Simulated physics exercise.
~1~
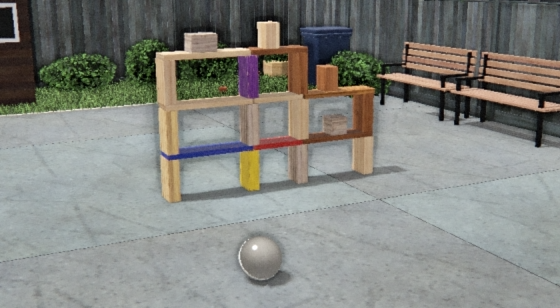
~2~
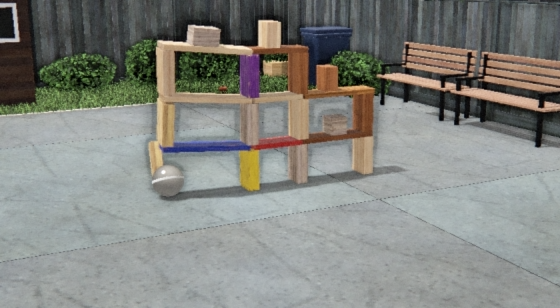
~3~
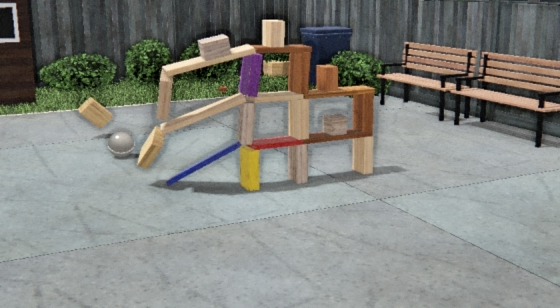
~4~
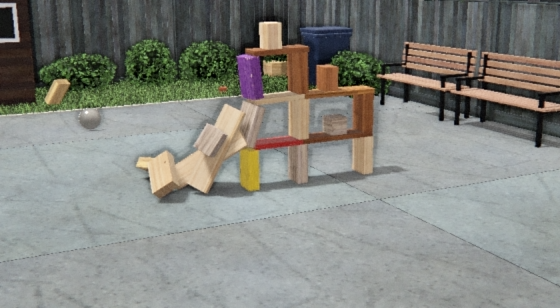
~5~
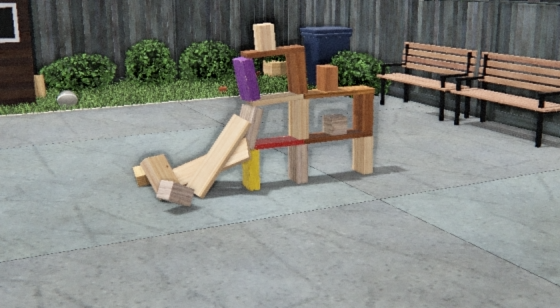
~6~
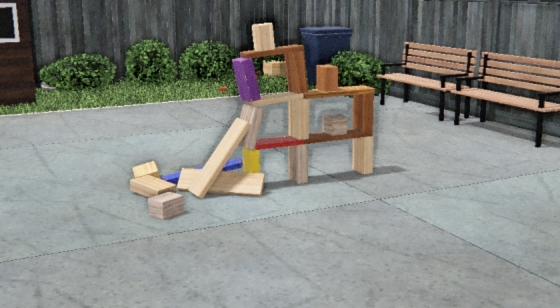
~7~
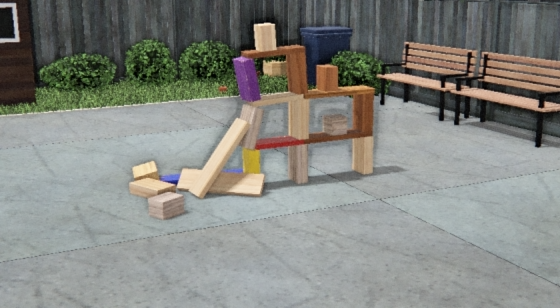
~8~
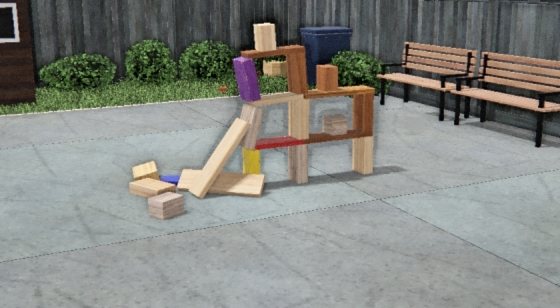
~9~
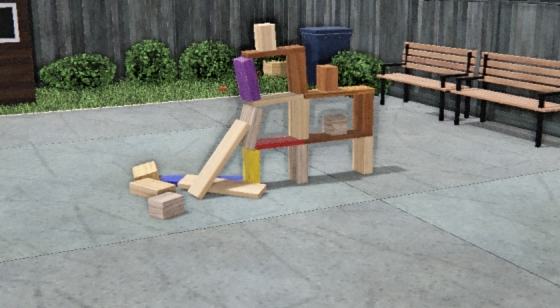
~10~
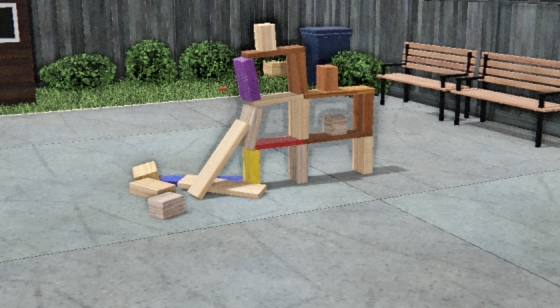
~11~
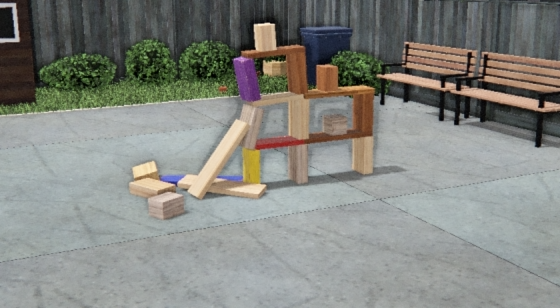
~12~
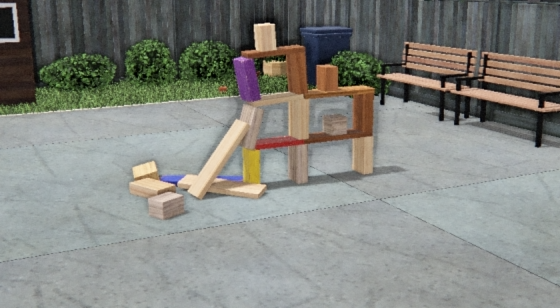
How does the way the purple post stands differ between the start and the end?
At the start the purple post stands upright, but at the end it is leaning.
